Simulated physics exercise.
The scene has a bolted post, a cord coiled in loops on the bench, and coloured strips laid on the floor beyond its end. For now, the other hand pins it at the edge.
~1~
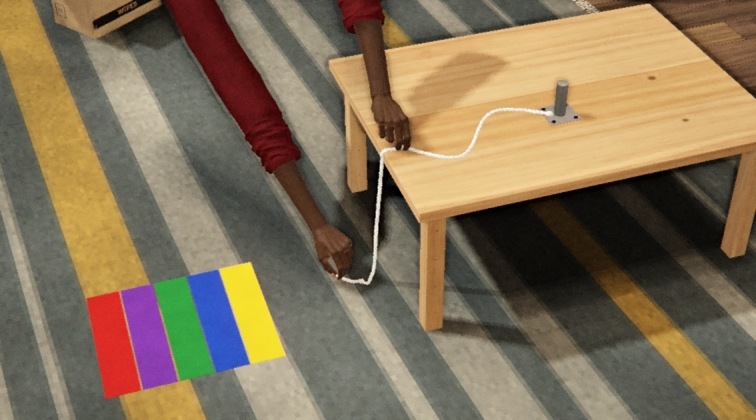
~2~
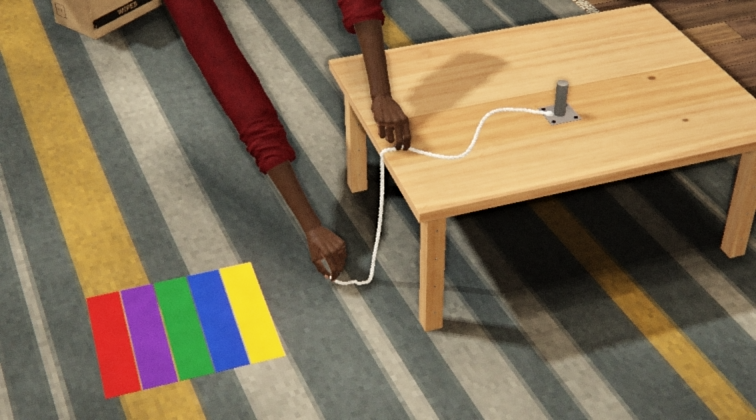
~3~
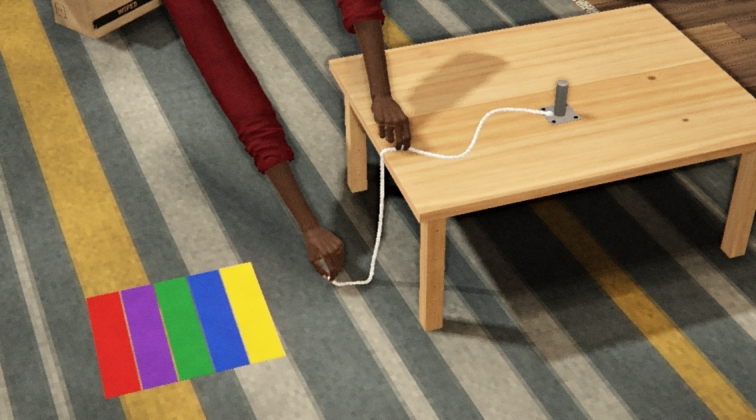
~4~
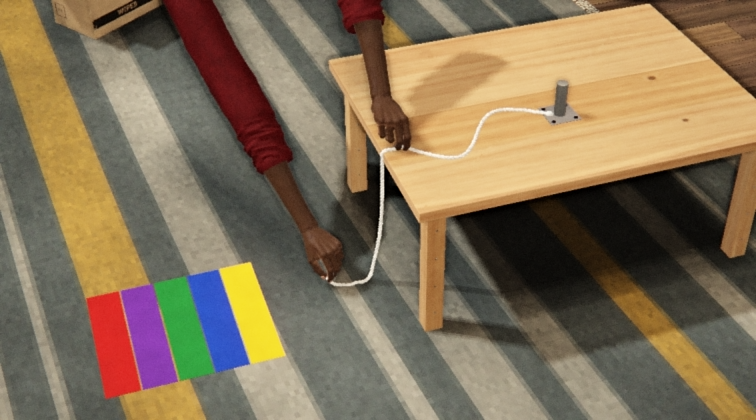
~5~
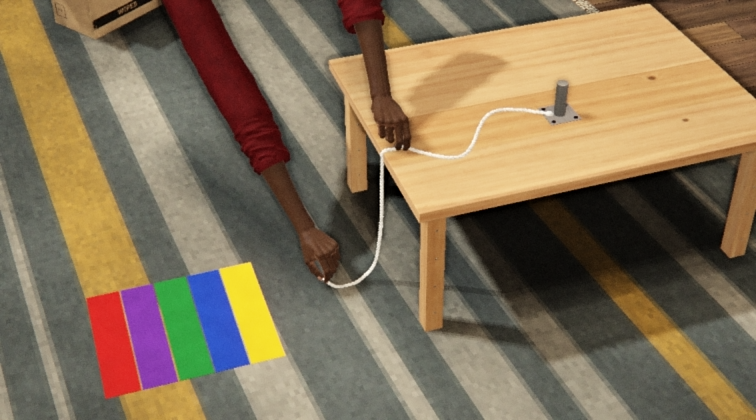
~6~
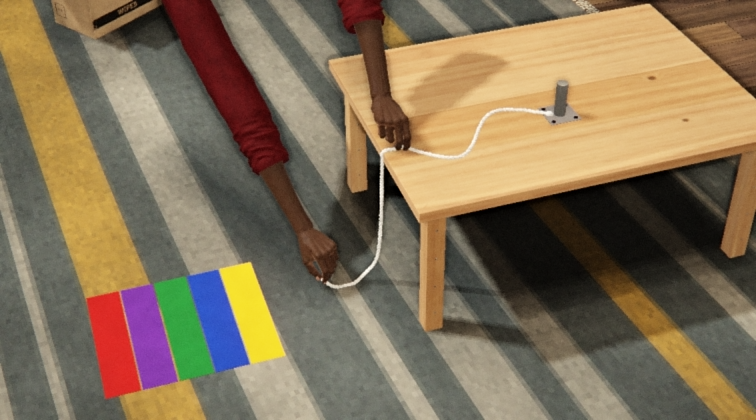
Dark-sleeved red arms holding a white cord at a wooden table's edge, the lower hand drawing its end slightly left near coloured strips.
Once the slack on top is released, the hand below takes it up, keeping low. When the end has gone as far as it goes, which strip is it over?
It is over the green strip.
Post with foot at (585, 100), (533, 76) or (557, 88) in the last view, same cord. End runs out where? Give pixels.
Estimated pixels per try: (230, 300); (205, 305); (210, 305).
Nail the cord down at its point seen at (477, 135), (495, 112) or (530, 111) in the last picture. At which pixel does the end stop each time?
Result per try (px, approx.): (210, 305); (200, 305); (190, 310).
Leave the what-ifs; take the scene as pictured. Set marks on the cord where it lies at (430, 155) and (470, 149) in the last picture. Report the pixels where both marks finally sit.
(386, 154), then (430, 143).
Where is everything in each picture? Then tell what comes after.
In the first picture, end (337, 276); yellow (262, 342); blue (227, 350); green (192, 358); purple (156, 367); red (120, 375).
In the second picture, end (331, 277); cord through (521, 110) (478, 132) (439, 157) (382, 162) (381, 215) (372, 269).
In the third picture, end (329, 278).
In the fourth picture, end (327, 278); cord through (521, 110) (478, 132) (439, 157) (382, 162) (381, 215) (372, 269).
In the fifth picture, end (324, 279).
In the sixth picture, end (322, 279); cord through (521, 110) (478, 132) (439, 157) (382, 162) (381, 215) (371, 267).
A little later, end near (235, 299); over yellow.
Next, end near (202, 306); over blue.
When it is tight, end near (184, 310); over green. Over green.
